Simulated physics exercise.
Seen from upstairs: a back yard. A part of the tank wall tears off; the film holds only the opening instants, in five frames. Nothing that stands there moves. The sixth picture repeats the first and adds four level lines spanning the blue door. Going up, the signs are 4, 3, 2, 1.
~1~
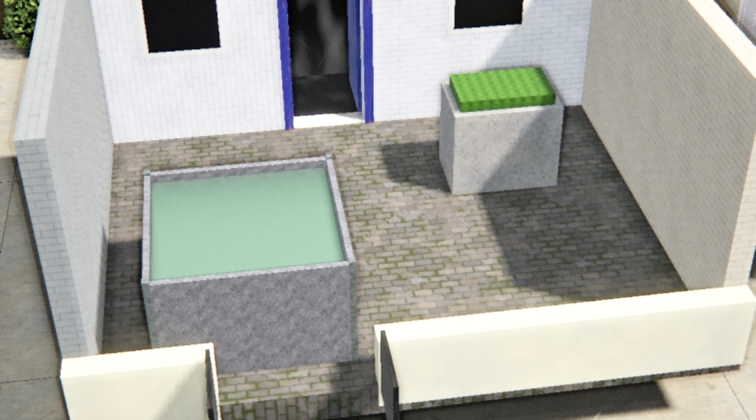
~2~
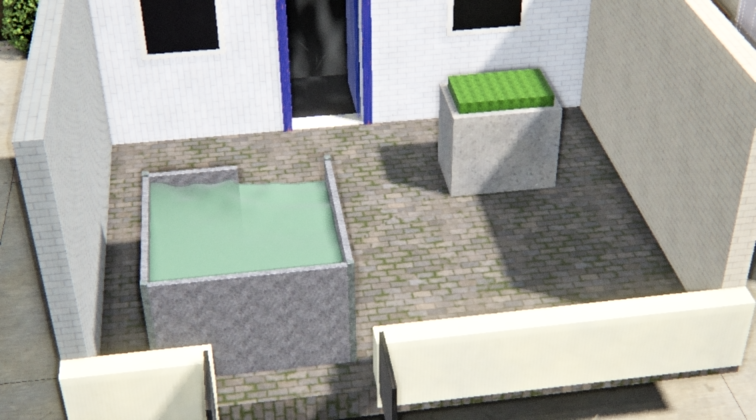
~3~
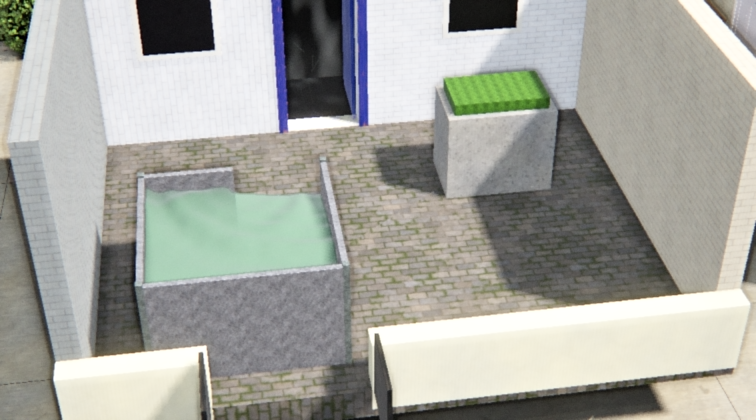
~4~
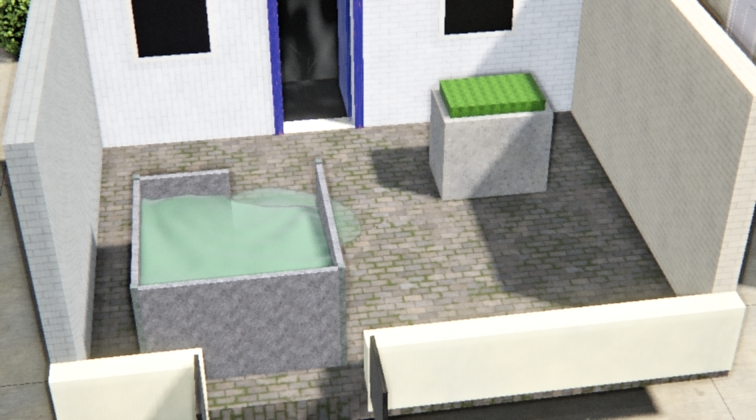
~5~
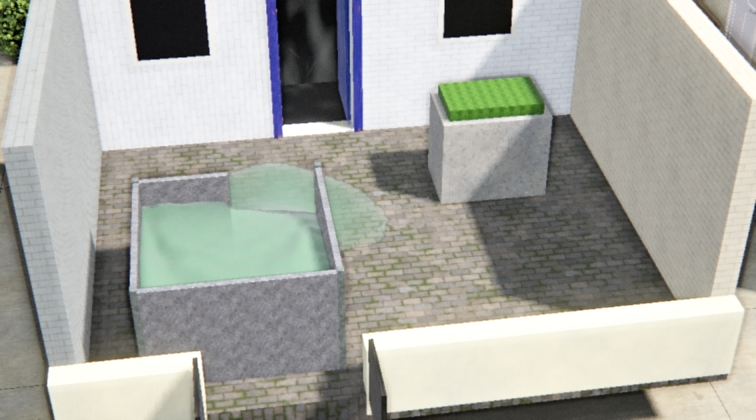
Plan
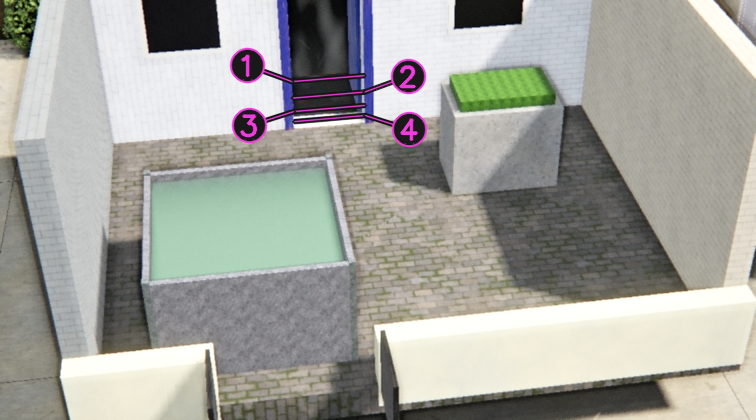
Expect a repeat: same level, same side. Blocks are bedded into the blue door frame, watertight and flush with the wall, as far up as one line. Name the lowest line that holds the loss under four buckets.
Go for 2.
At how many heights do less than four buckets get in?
Two of the four.
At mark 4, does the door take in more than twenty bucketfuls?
Yes, clearly.
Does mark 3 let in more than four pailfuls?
Yes, that goes wrong.
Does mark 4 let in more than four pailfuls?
Yes.
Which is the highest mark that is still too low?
The answer is 3.
On the marked copy, 1 at (328, 78); 2 at (328, 95); 3 at (329, 108); 4 at (329, 118); from the bottom up 4, 3, 2, 1.
With 1, nothing gets over.
With 2, a splash gets over, under a bucket.
With 3, about 14 bucketfuls get in.
With 4, dozens of bucketfuls pour in.
